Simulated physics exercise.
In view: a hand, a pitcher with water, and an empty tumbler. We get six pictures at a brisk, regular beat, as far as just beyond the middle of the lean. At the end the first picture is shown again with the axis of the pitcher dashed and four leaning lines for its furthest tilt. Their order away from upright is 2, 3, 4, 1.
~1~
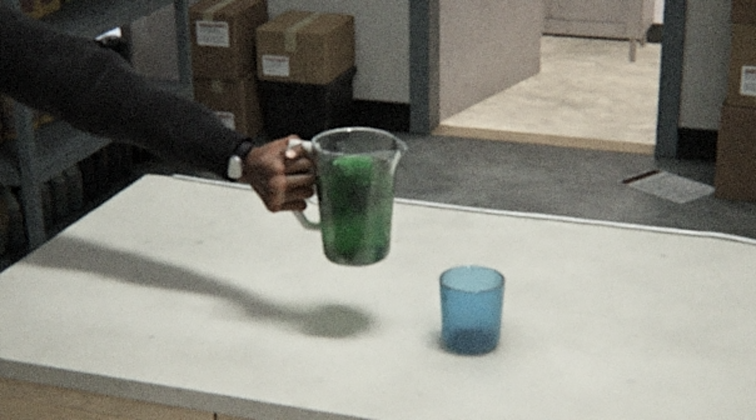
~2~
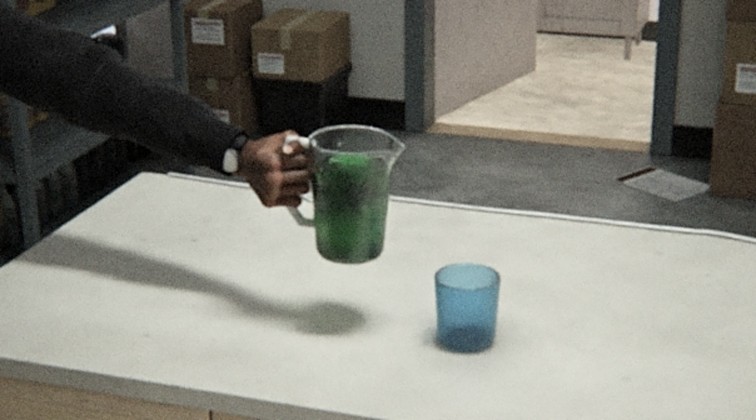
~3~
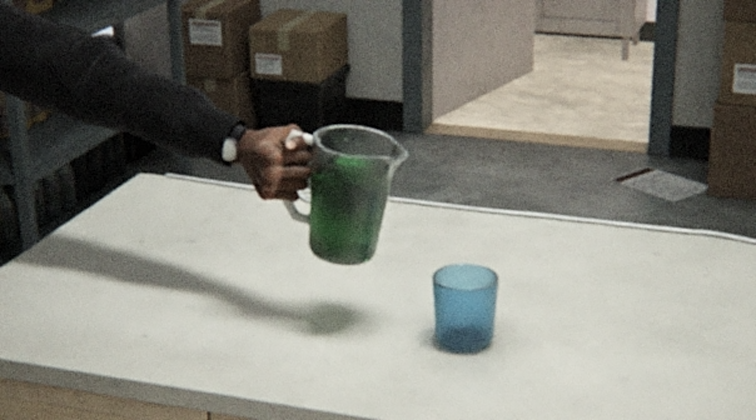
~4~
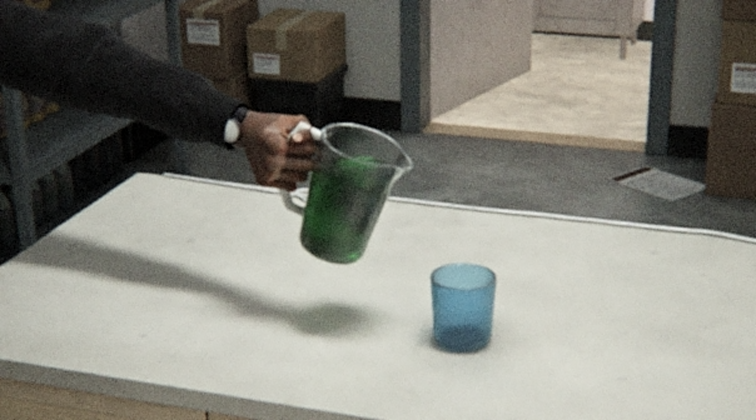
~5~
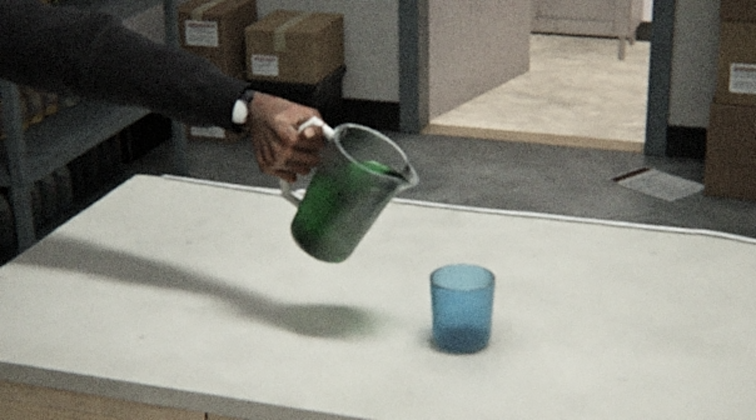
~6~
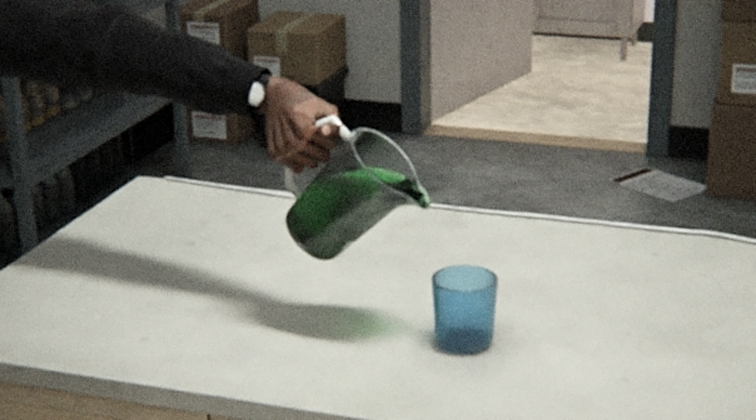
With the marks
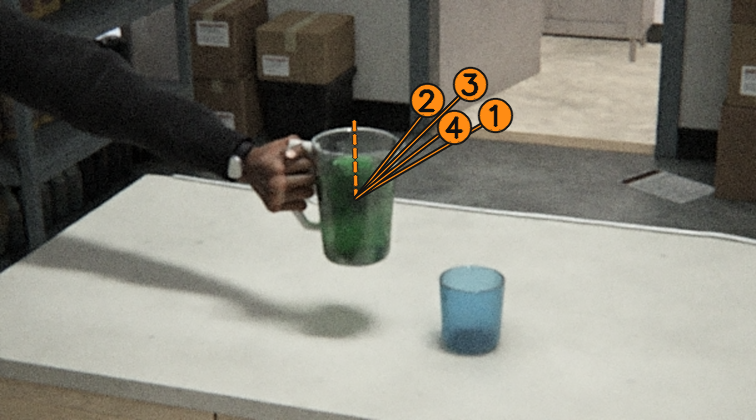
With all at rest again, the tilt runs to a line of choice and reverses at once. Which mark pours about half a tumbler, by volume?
1 works best here.
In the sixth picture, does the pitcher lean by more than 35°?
Yes.
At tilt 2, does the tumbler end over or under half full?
Under half.
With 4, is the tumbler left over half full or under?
Under.
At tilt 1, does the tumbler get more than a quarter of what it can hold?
Yes.
In orange, 1 at (481, 125); 2 at (420, 117); 3 at (459, 97); 4 at (438, 135).
If 1 is chosen, the tumbler ends with about 49 % of what it can hold.
If 2 is chosen, the tumbler ends with about 8 % of what it can hold.
If 3 is chosen, the tumbler ends with about 19 % of what it can hold.
If 4 is chosen, the tumbler ends with about 33 % of what it can hold.
